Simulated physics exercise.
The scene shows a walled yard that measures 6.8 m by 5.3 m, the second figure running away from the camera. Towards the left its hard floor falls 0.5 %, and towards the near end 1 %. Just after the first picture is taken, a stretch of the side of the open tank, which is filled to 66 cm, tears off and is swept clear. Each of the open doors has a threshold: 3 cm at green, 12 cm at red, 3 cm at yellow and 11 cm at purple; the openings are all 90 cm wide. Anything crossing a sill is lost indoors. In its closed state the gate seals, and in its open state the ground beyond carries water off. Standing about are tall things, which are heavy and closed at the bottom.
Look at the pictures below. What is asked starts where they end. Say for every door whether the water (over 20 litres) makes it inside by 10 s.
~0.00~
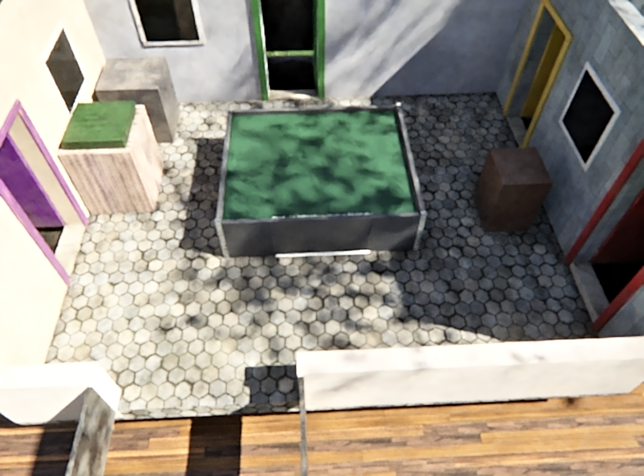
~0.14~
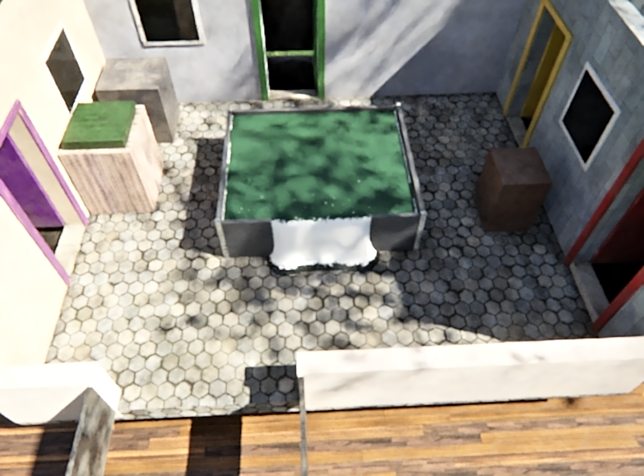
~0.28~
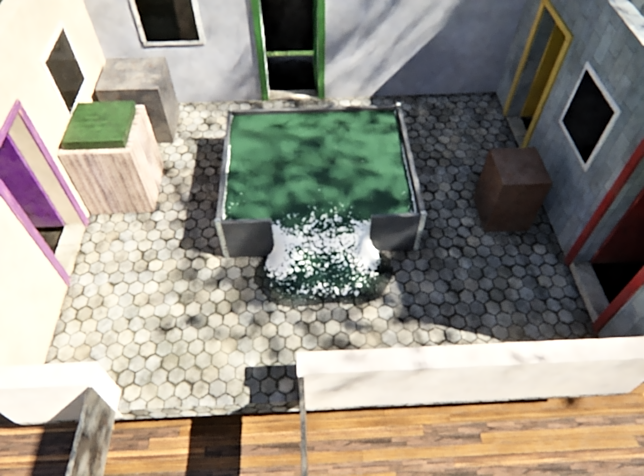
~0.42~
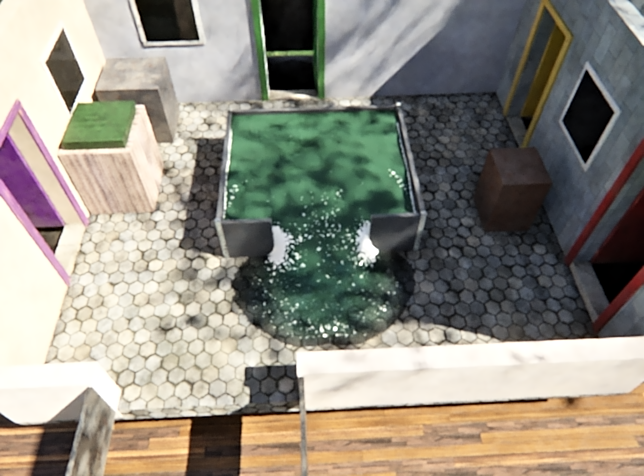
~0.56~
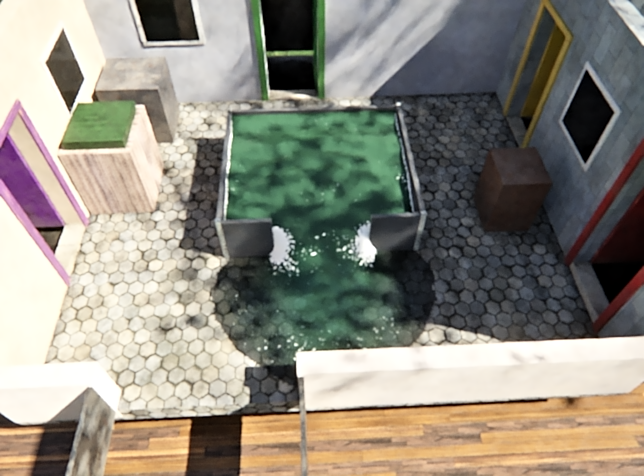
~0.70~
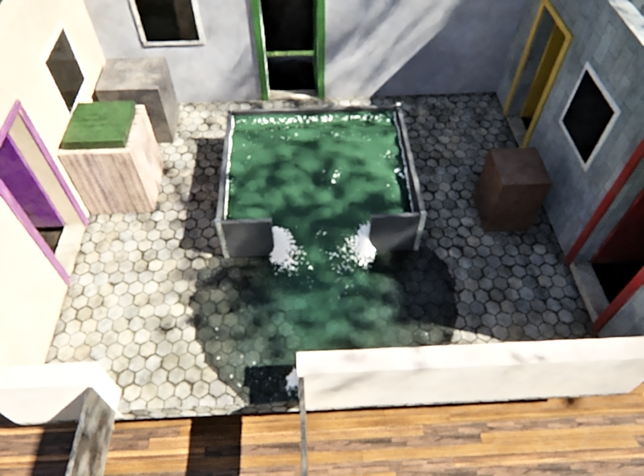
Result: The green door will most likely respect the limit; the red door will most likely bust the limit; the yellow door will most likely respect the limit; the purple door will most likely respect the limit.
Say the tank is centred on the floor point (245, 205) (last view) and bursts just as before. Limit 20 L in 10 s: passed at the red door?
Well, red ends up inside the mark.
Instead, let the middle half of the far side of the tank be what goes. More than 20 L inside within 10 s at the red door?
So for red: No.
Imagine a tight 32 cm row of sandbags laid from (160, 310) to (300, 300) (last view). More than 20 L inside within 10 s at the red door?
Red: Exceeded.
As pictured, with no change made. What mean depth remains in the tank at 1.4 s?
Roughly 47 centimetres.
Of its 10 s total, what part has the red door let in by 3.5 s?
50 percent or so by then.
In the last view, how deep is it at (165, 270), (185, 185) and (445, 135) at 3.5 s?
Around 0 cm, 0 cm and 0 cm.
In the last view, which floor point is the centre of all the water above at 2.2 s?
At roughly (334, 236).
After 1.4 s water covers 20 % of the floor and is deepest (46 cm) near (342, 364); green door not reached, red door not reached, yellow door not reached, purple door not reached.
After 2.2 s water covers 30 % of the floor and is deepest (42 cm) near (342, 364); green door not reached, red door 23 cm at the sill, 3 L in, yellow door not reached, purple door not reached.
After 3.5 s water covers 40 % of the floor and is deepest (29 cm) near (597, 365); green door not reached, red door 24 cm at the sill, 68 L in, yellow door 4 cm at the sill, 0 L in, purple door not reached.
After 6.0 s water covers 70 % of the floor and is deepest (20 cm) near (343, 378); green door 1 cm at the sill, 0 L in, red door 17 cm at the sill, 128 L in, yellow door 3 cm at the sill, 1 L in, purple door 3 cm at the sill, 0 L in.
After 10.0 s water covers 95 % of the floor and is deepest (14 cm) near (328, 379); green door 3 cm at the sill, 0 L in, red door 10 cm at the sill, 141 L in, yellow door 6 cm at the sill, 5 L in, purple door 5 cm at the sill, 0 L in.
